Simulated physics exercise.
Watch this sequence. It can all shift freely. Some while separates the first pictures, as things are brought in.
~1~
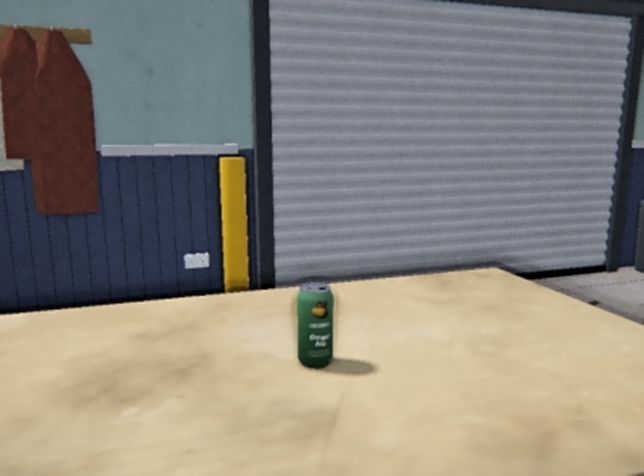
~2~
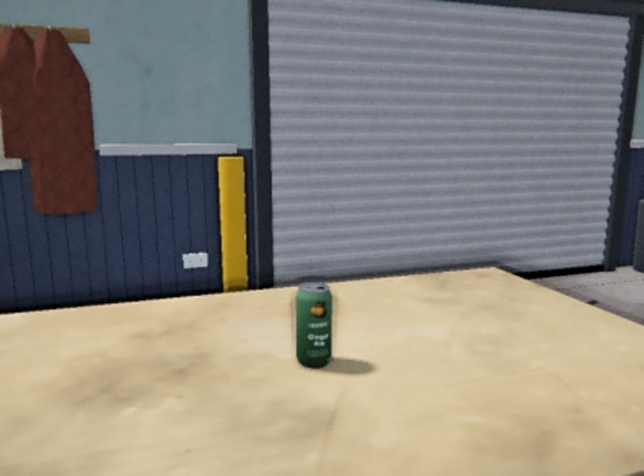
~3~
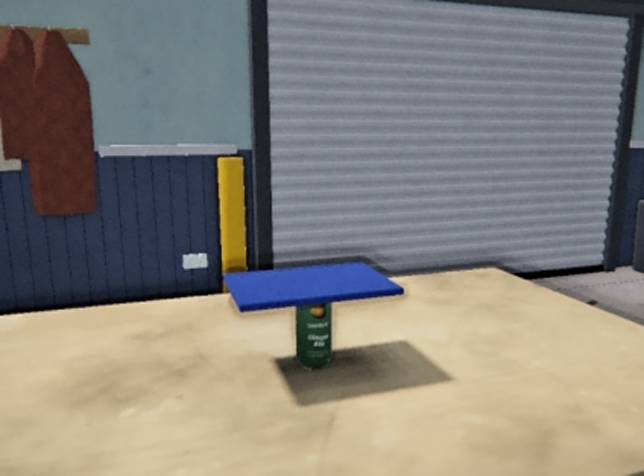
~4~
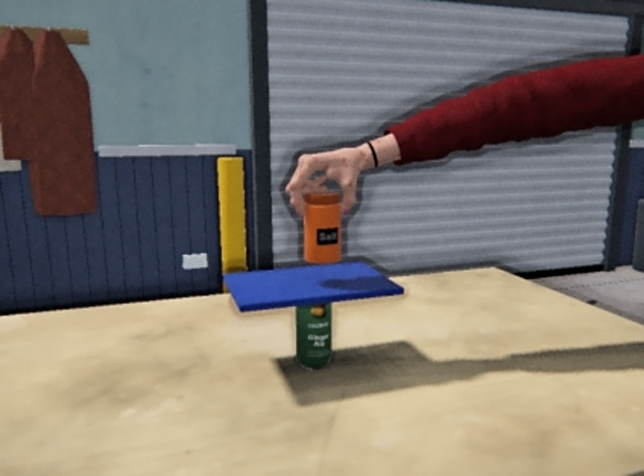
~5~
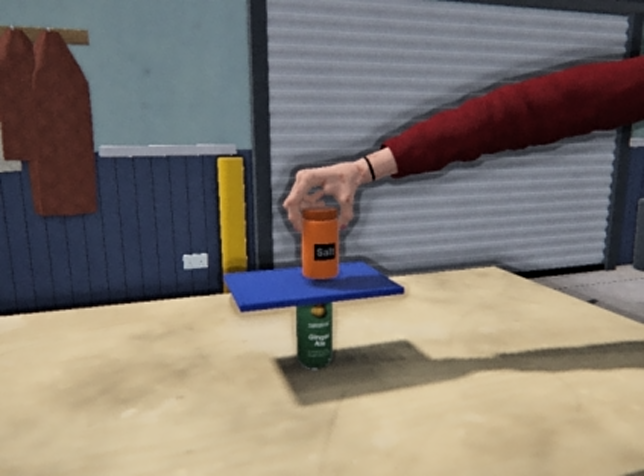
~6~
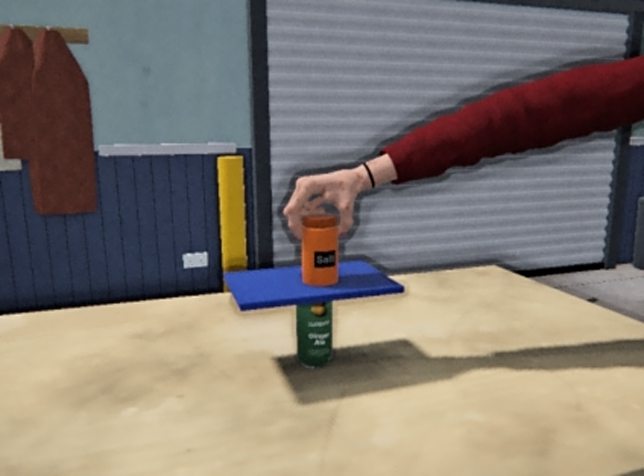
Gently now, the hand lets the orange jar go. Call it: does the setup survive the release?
It survives.
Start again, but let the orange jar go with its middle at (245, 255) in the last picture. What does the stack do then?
Topples.
Then, 0.80 s past the last view, nothing moves.
Then, 1.70 s past the last view, orange jar resting near (320, 249).
Finally, all 3 still in place. Final places as the last picture's camera would see them, orange jar near (320, 250). The stack holds.
